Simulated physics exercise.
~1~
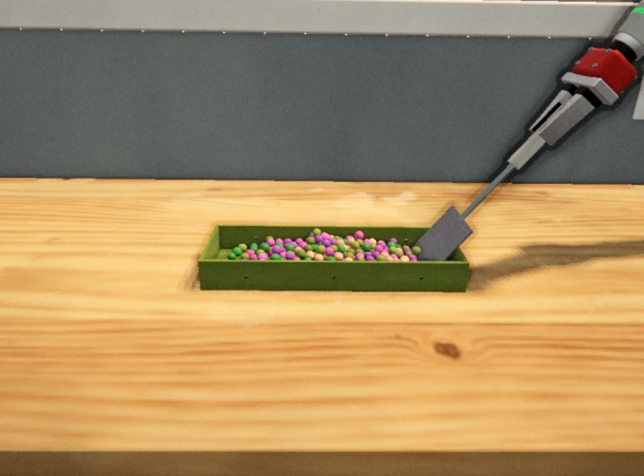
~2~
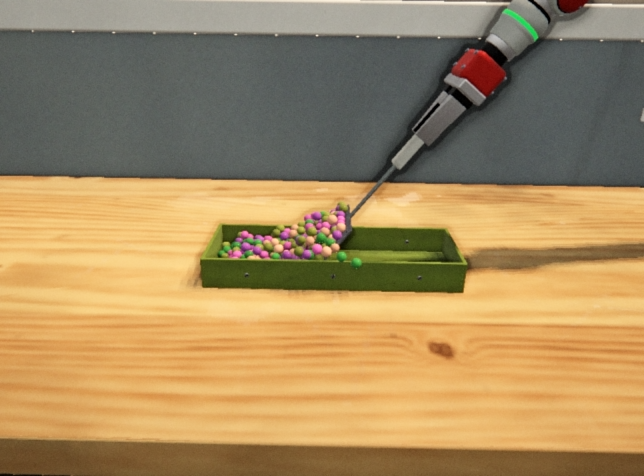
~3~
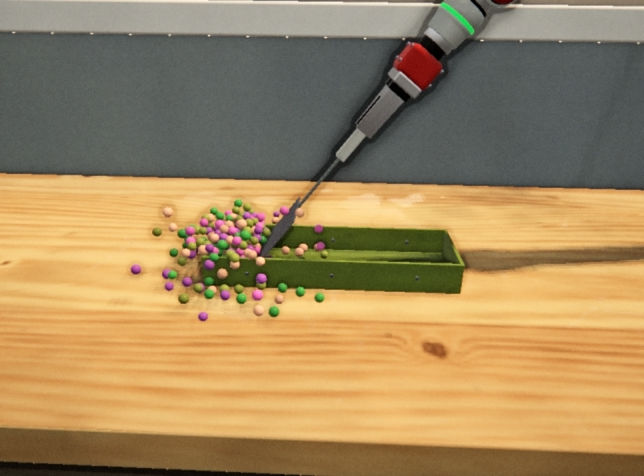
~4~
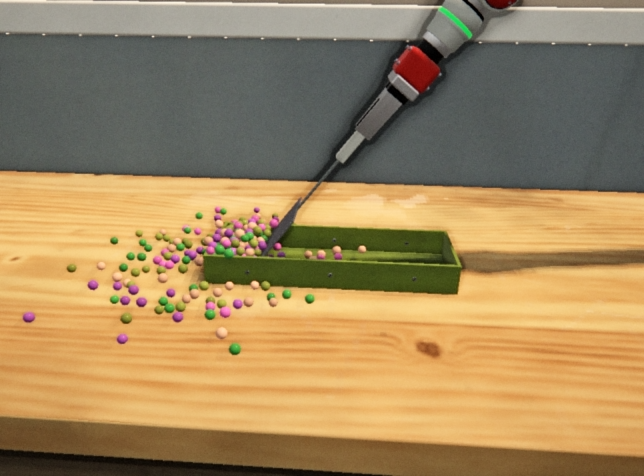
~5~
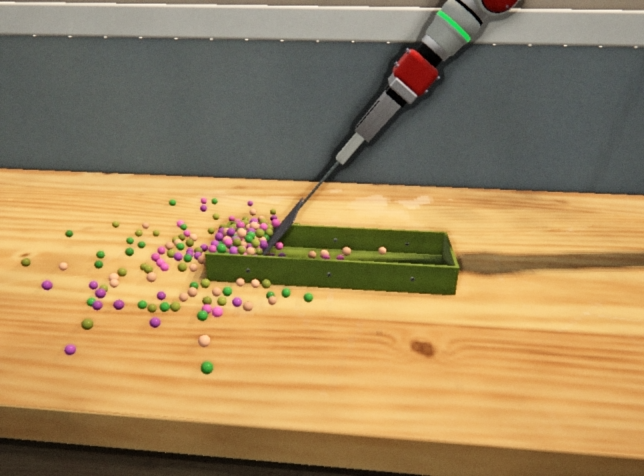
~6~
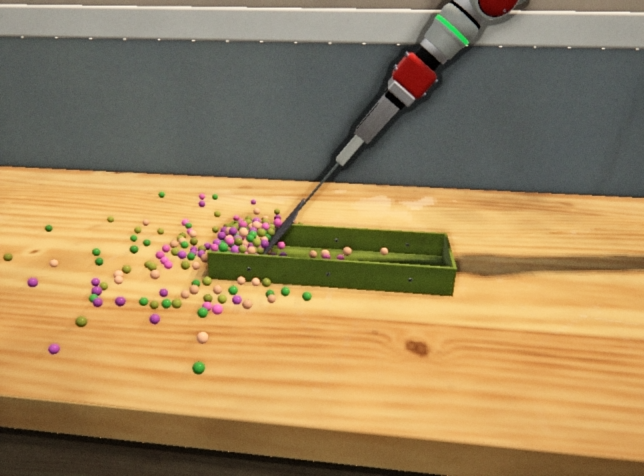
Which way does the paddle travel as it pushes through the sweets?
The paddle travels to the left, from the right end of the green tin towards its left end.
